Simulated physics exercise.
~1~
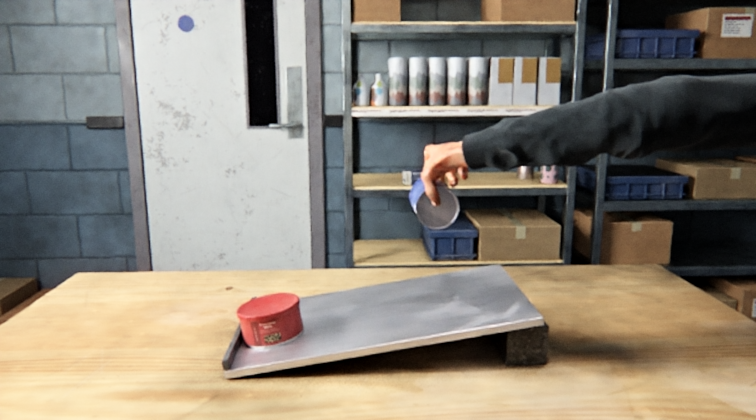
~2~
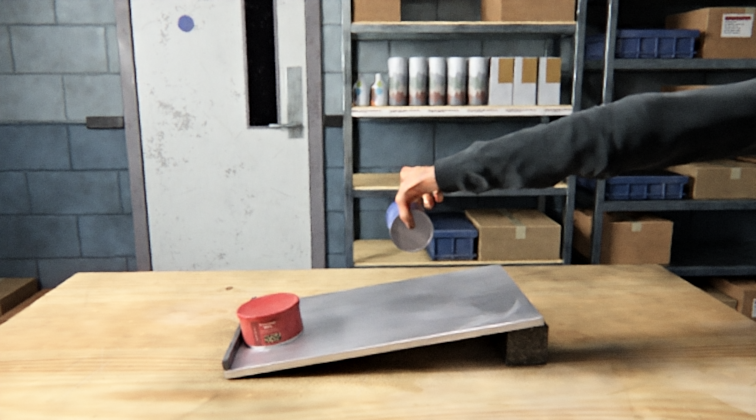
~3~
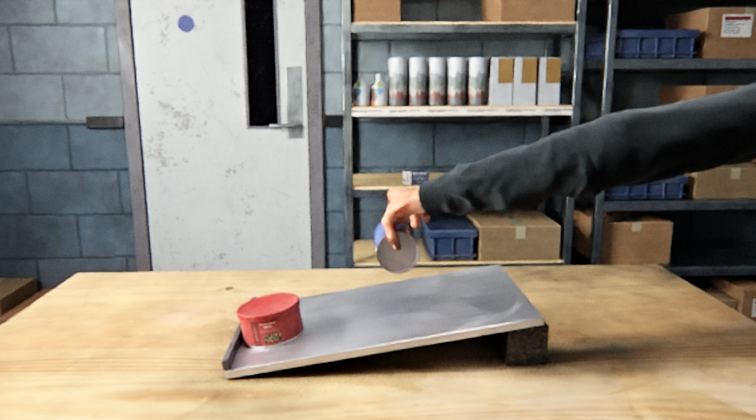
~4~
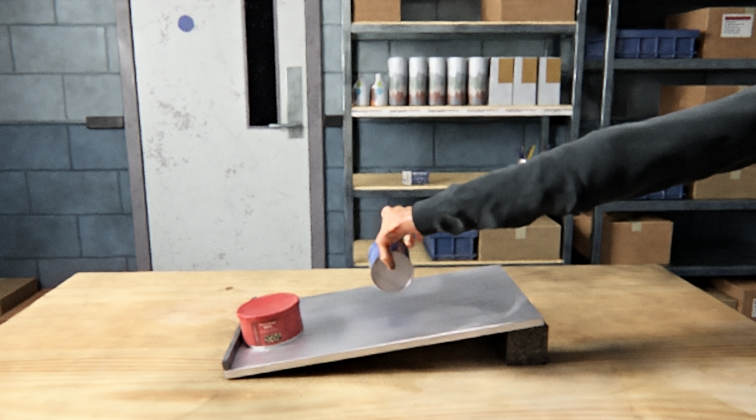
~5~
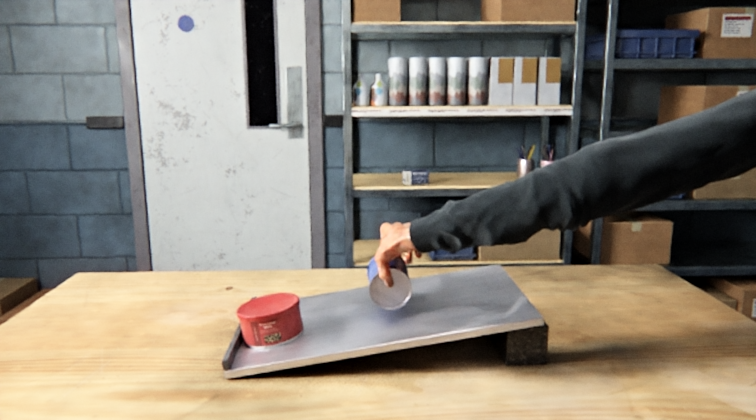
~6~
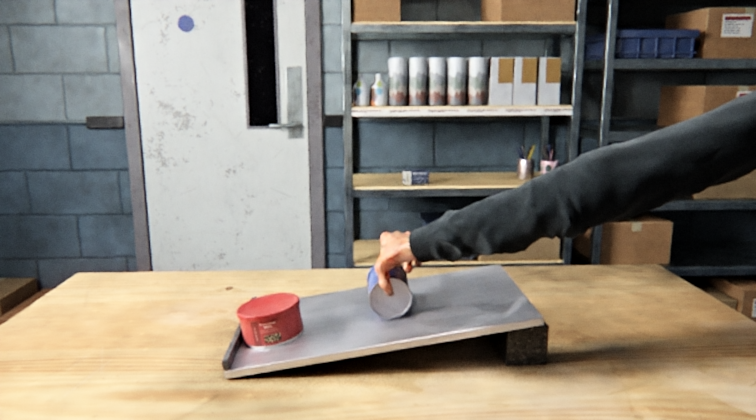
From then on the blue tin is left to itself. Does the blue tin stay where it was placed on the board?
Once the hand's off, it's moving.
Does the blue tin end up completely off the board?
Watch the blue tin: It stays aboard.
Then, 0.40 s on from there, blue tin shifted a little near (367, 293).
Then, 0.50 s on from there, blue tin shifted about its own width near (350, 296).
Then, 0.60 s on from there, blue tin shifted about its own width near (327, 299).
Then, 1.30 s on from there, blue tin shifted well along near (315, 301).
In the end, moved from the start, blue tin; red tub unmoved. At the end, from the last picture's camera, blue tin near (315, 301). The blue tin goes downhill.
